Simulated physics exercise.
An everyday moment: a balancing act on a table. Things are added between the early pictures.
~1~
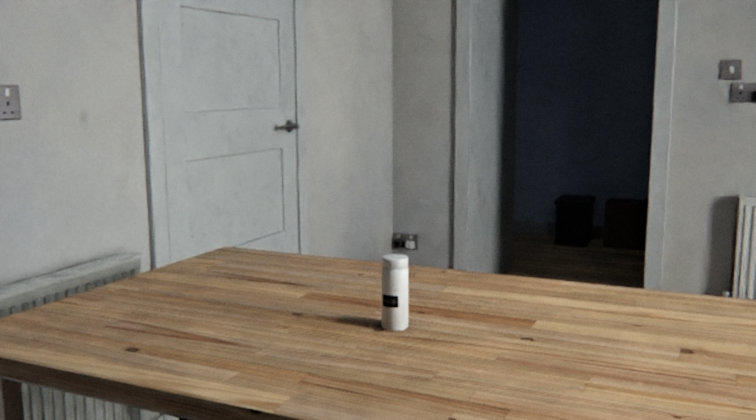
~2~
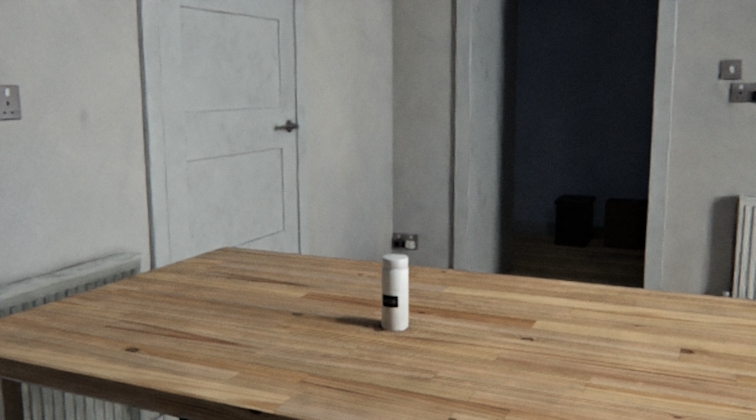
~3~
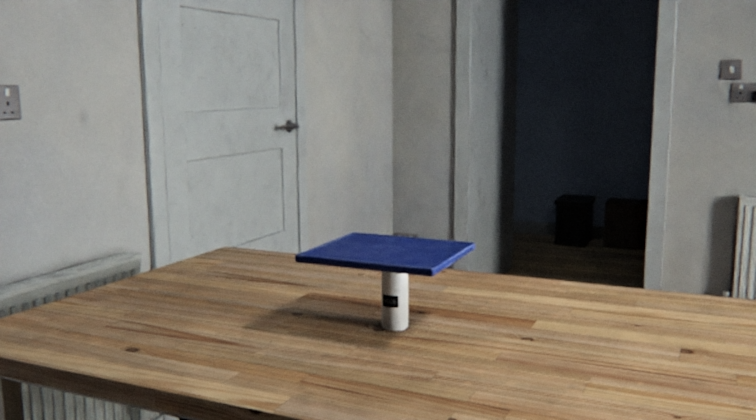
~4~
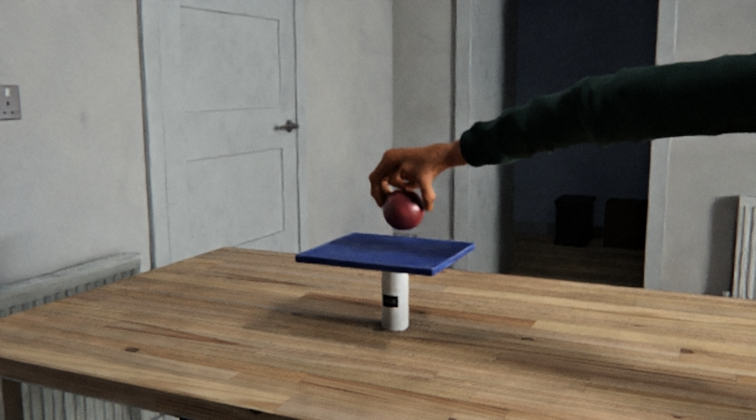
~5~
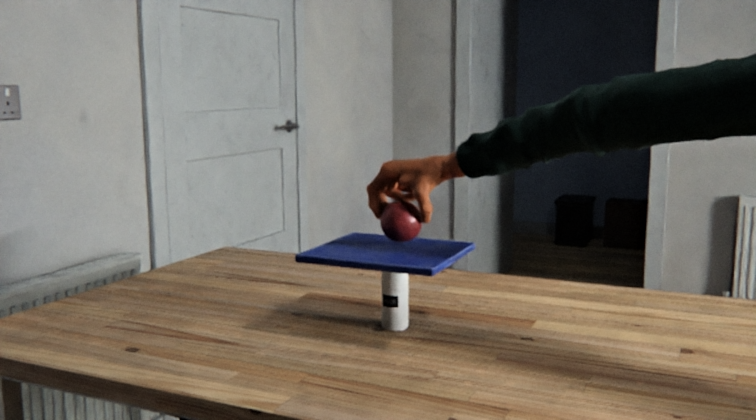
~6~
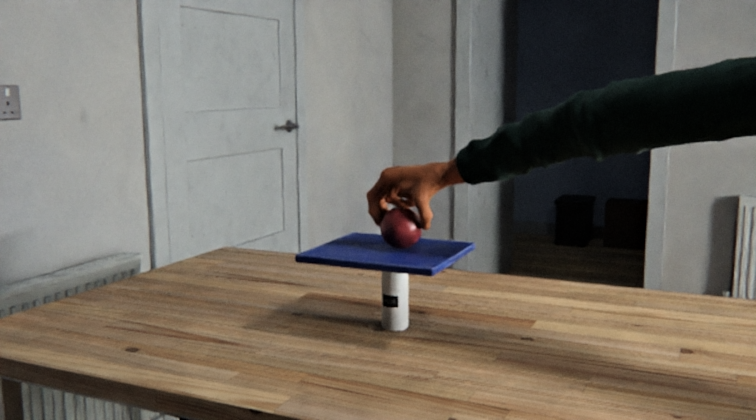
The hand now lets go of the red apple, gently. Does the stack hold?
Outcome: The stack stays up.
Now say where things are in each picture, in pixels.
In the first frame, the last thing is not in view yet.
In the second frame, the last thing is not in view yet.
In the third frame, the last thing is not in view yet; blue lid (388, 252).
The fourth frame shows coming down; red apple (404, 210); blue lid (388, 252).
The fifth frame shows coming down; red apple (401, 221); blue lid (388, 252).
The sixth frame shows set down, still held; red apple (401, 228); blue lid (388, 252).
Then, 0.50 s after the last picture, nothing has stirred.
Then, 1.10 s after the last picture, red apple resting near (402, 229).
At rest, all 3 in place. Seen from the same camera at the end, red apple near (403, 228). The stack keeps its balance.
